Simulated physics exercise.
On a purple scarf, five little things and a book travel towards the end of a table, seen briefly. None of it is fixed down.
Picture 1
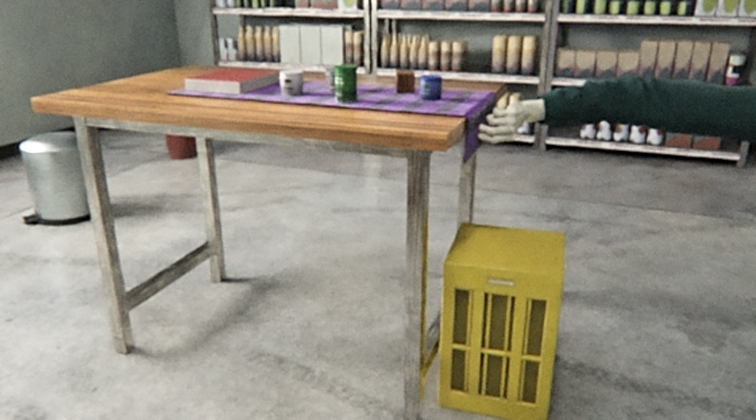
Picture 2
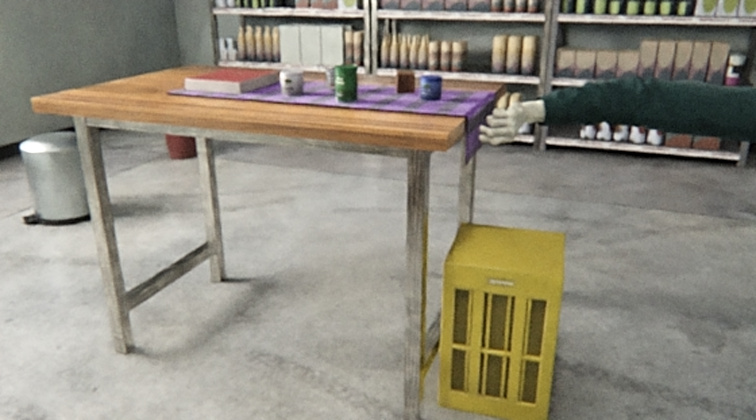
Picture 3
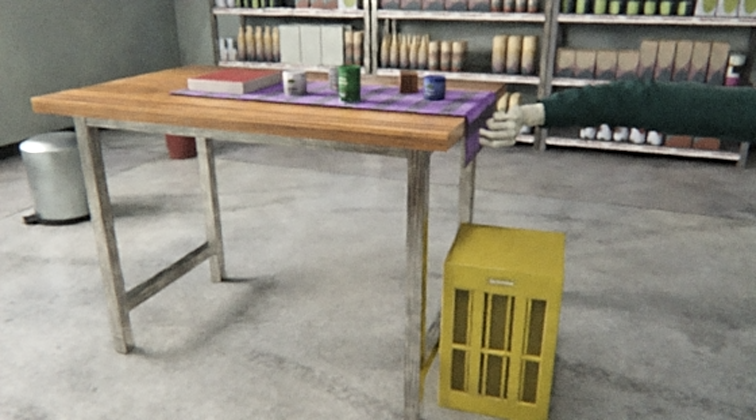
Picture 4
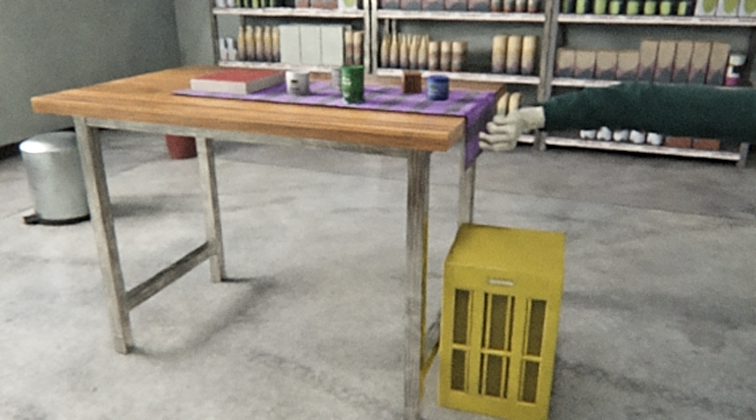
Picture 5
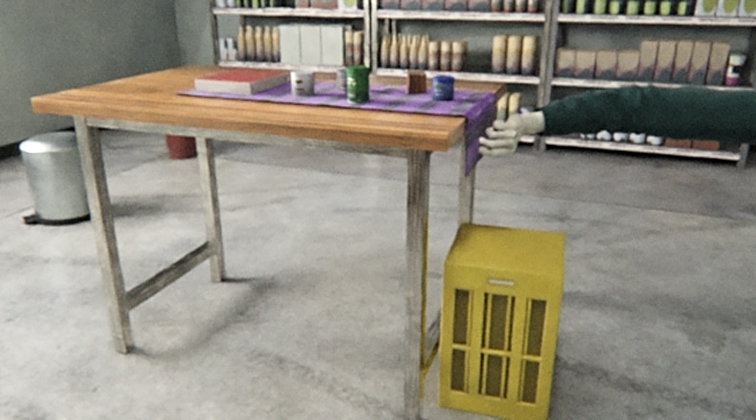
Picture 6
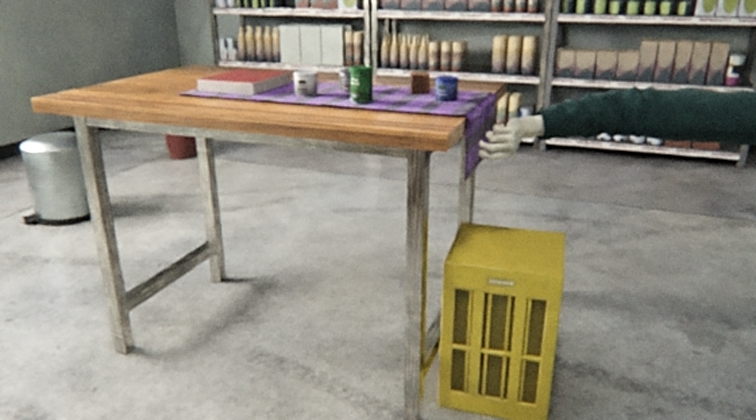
A purple scarf on a wooden table slides slightly to the right, its hanging edge creeping lower beside a pale hand on a dark green sleeve, in a grey storeroom seen from slightly above by a still camera. Small white, green, brown and blue containers and a red book rest along it, with a yellow crate below right and stocked shelves behind. They all shift slowly rightward with the cloth, staying upright.
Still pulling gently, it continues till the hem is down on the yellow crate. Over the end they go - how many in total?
Two items fall.
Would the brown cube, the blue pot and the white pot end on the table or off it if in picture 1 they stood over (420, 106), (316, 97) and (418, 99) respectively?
Fate of the brown cube: It goes; fate of the blue pot: It stays; fate of the white pot: It goes.
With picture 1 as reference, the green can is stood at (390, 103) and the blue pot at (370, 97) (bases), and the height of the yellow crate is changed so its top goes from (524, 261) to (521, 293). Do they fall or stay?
Outcome for the green can: It is lost. Outcome for the blue pot: It is lost.
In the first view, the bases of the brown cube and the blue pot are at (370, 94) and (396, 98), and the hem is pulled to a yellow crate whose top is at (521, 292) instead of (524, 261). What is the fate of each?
The brown cube comes down; the blue pot is carried off.
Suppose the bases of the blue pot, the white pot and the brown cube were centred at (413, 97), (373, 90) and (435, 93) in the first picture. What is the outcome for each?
Here's the result: The blue pot leaves the top, the white pot remains in place and the brown cube leaves the top.
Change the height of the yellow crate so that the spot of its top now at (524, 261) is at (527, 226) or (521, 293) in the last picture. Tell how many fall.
1 and 3.
Soon after, hem near (478, 200); all still up.
After that, hem on the crate; blue pot and brown cube gone.
In the end, hem on the crate; blue pot and brown cube gone. The count of fallen things is two.
